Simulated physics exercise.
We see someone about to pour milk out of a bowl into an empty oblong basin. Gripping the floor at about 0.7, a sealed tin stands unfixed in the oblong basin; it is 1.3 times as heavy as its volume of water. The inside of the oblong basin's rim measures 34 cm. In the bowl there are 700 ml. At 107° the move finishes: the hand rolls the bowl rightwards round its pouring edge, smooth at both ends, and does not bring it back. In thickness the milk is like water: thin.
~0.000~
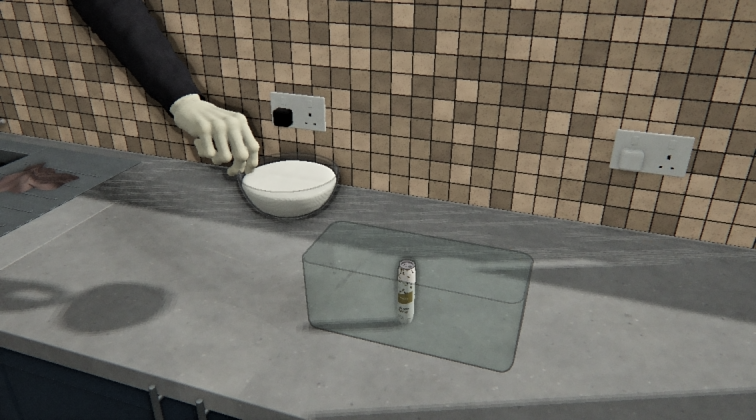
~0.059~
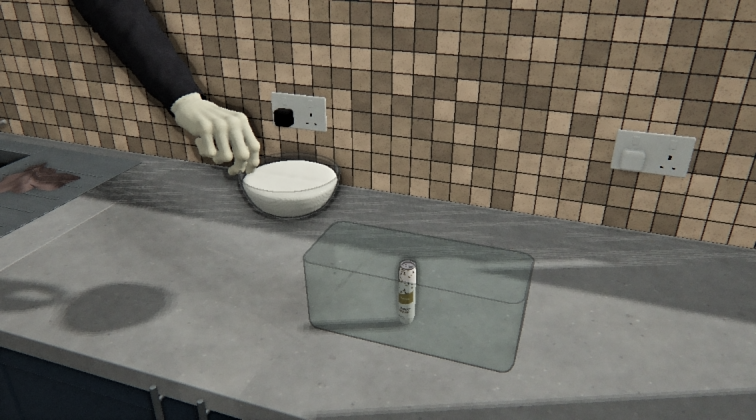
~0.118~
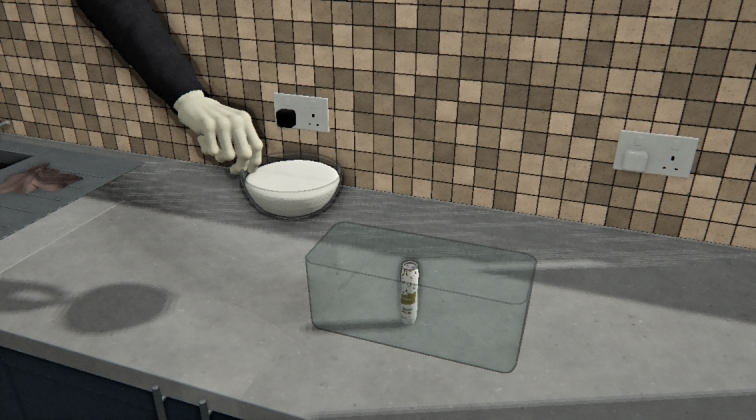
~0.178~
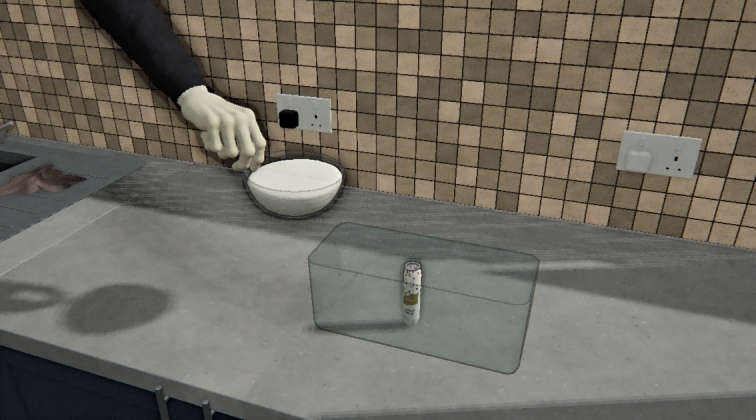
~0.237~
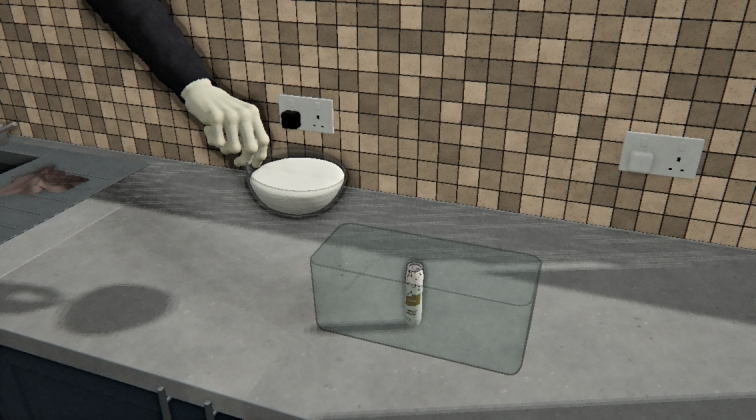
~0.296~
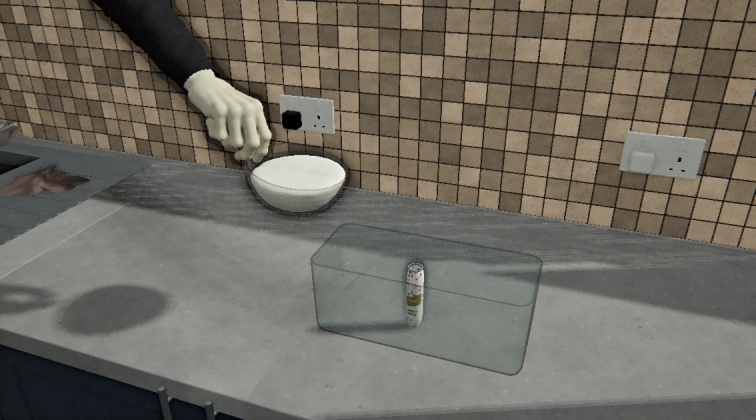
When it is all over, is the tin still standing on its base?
It pitches over.
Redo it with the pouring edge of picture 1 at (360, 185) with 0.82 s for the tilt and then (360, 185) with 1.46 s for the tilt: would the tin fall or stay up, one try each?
Trial 1 - tin stays standing; trial 2 - tin stays standing.
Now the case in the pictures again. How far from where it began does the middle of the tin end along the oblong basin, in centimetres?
Looks like roughly 7.0 cm in total.
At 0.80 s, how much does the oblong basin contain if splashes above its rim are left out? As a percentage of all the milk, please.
Roughly 22 percent of it.
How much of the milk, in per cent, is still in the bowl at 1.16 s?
1 per cent or so.
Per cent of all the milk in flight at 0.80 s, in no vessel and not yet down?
Some 38 per cent.
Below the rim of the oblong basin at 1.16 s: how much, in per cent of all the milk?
I reckon close to 90 per cent.
By 0.80 s the tilt is 61° and 41 per cent is still to pour; the tin stands where it began.
By 1.16 s the tilt is 96° and 1 per cent is still to pour; the tin leans 20°.
By 1.54 s the tilt is 107° and 0 per cent is still to pour; the tin lies on its side.
By 1.96 s the tilt is 107° and 0 per cent is still to pour; the tin lies on its side.
At rest the tin lies on its side.
